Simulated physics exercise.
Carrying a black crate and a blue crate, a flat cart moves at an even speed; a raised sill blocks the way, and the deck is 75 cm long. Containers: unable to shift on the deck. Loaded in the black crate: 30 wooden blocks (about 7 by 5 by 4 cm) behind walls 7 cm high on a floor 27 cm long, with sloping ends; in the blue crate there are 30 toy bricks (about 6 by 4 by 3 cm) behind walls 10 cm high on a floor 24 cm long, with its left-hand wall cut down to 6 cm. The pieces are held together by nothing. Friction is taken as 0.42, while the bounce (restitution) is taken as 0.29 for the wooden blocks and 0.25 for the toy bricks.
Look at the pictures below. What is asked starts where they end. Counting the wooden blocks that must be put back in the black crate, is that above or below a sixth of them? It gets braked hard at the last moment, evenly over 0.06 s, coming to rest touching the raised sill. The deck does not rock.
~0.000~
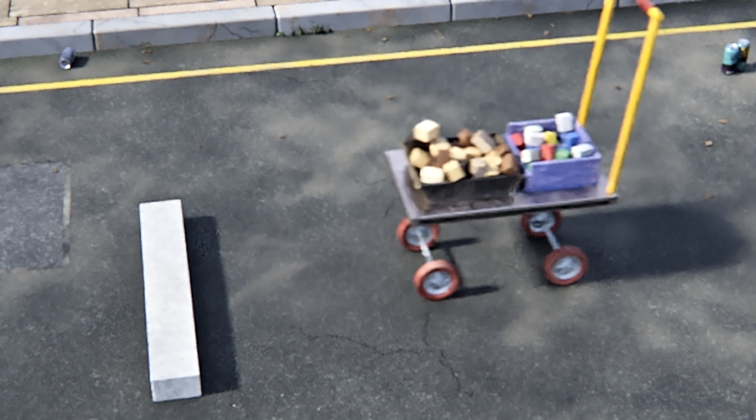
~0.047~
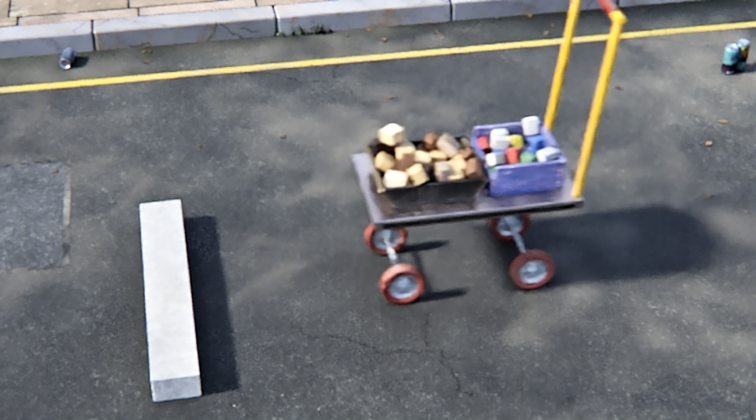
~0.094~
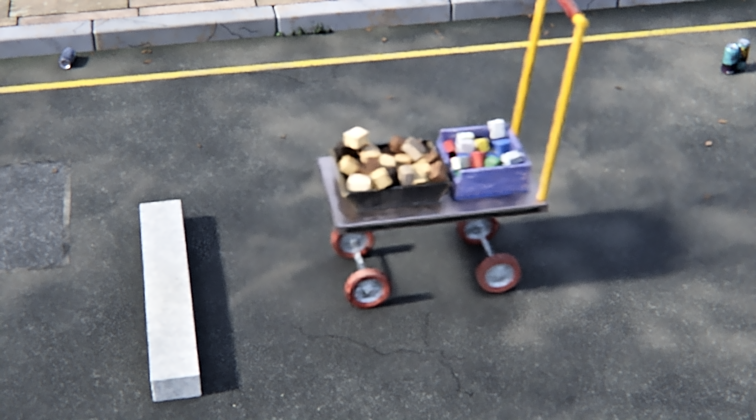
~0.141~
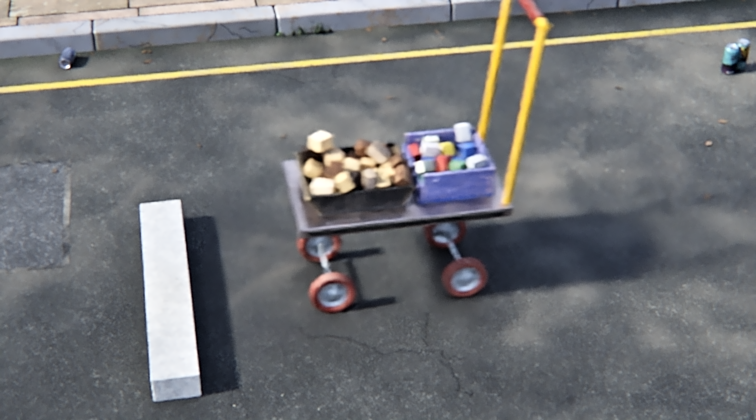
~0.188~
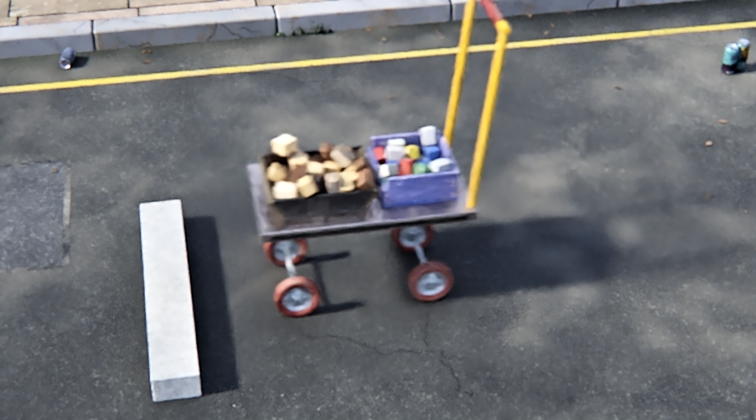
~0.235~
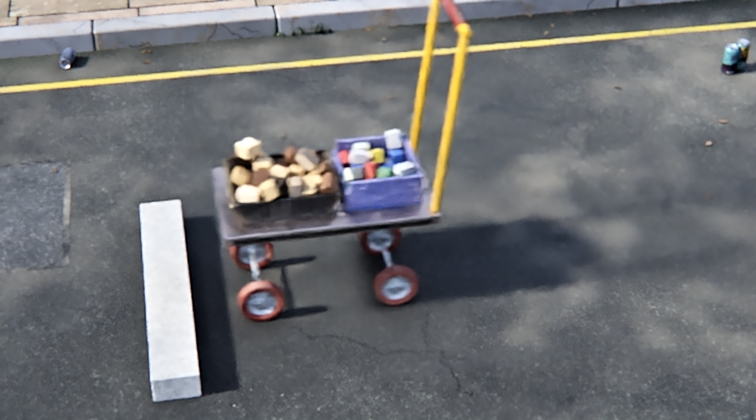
Above a sixth.
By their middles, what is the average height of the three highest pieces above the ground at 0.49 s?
Height, averaged: Around 62 cm.
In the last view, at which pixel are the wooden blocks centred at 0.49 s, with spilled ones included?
At about (204, 179) in pixels.
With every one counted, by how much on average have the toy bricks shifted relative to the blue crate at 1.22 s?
About 16 cm to the left.
After 0.27 s, it begins to slow.
After 0.37 s, the black crate is down by 4 of 30 and the blue crate is down by 3 of 30.
After 0.49 s, the black crate is down by 7 of 30 and the blue crate is down by 7 of 30.
After 0.72 s, the black crate is down by 10 of 30 and the blue crate is down by 7 of 30.
Outcome (at 1.22 s), the black crate is down by 11 of 30 and the blue crate is down by 7 of 30. Asked share, 11 of 30, 37 per cent.
